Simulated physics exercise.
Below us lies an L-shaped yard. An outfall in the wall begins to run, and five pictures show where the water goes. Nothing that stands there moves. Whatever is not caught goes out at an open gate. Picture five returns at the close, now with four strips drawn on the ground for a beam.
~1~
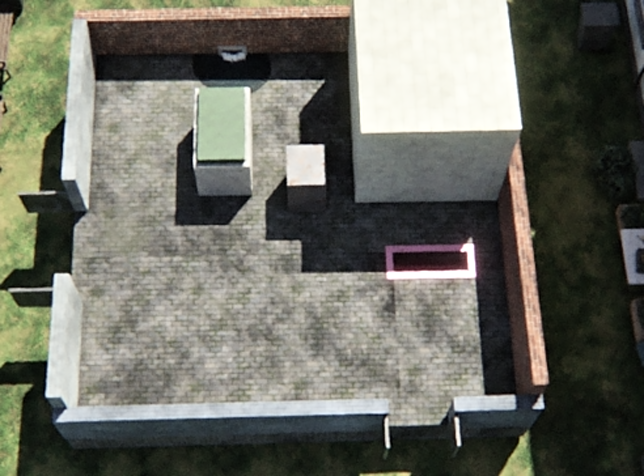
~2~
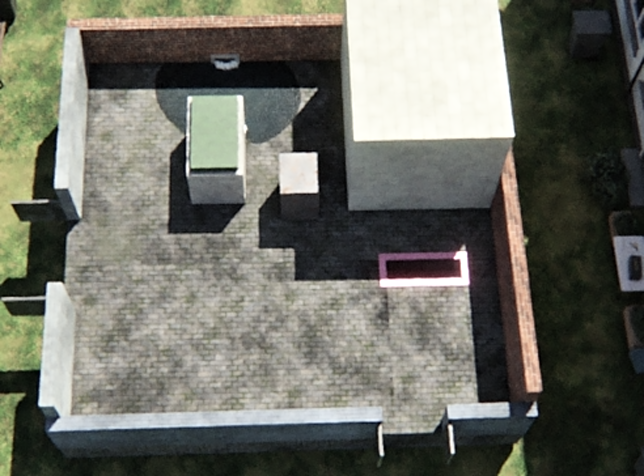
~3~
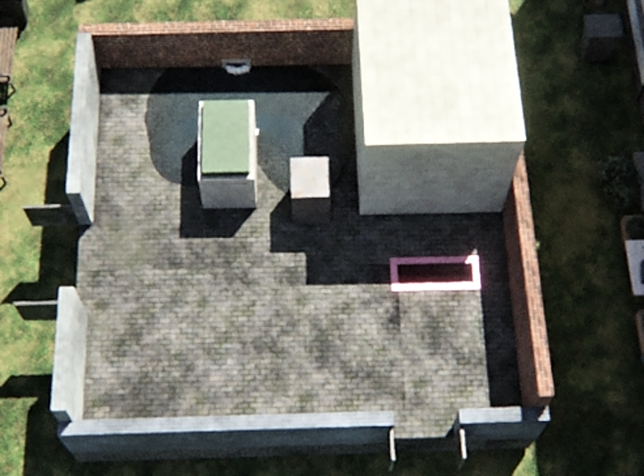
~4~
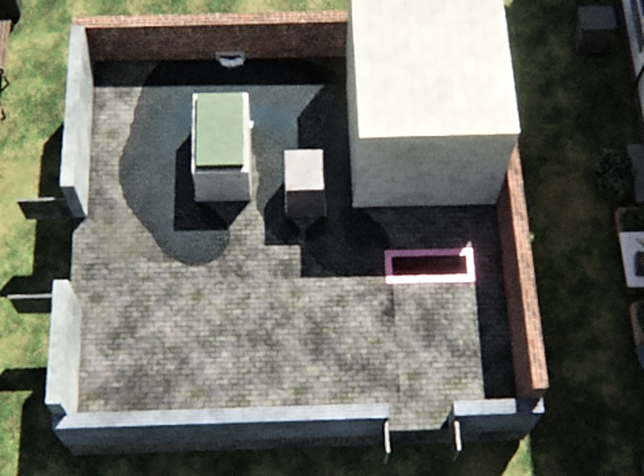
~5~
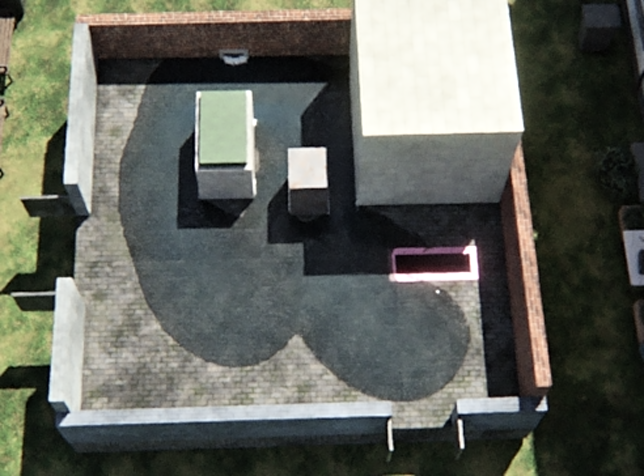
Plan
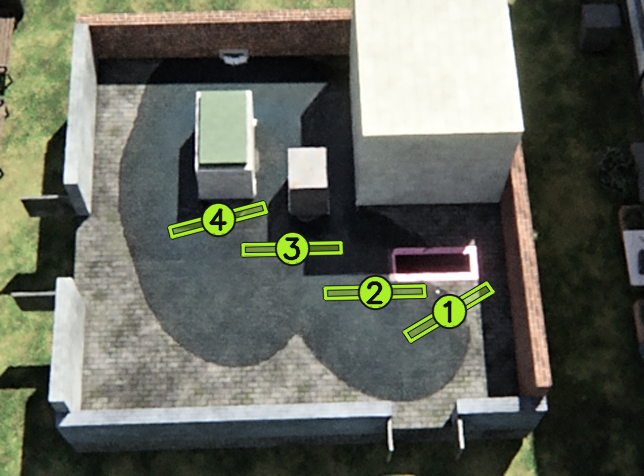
The video shows an L-shaped paved yard from above as dark water spreads from an outfall at the back wall, passes around two box-like blocks, then widens across the paving toward the front and enters a pink-edged drain pit.
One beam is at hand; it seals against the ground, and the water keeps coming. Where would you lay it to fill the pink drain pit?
Take 2.
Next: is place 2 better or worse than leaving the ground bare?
It is better.
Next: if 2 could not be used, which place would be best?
That would be 3.
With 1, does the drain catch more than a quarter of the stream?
No.
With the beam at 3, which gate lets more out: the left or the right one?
The right one.
On the marked copy, 1 from (407, 336) to (489, 287); 2 from (325, 293) to (424, 291); 3 from (243, 249) to (341, 247); 4 from (171, 232) to (264, 207).
If 1 is chosen, about 14 % of the stream runs into the pink drain pit, about 83 % out by the gates.
If 2 is chosen, about 38 % of the stream runs into the pink drain pit, about 60 % out by the gates.
If 3 is chosen, about 28 % of the stream runs into the pink drain pit, about 70 % out by the gates.
If 4 is chosen, about 13 % of the stream runs into the pink drain pit, about 84 % out by the gates.
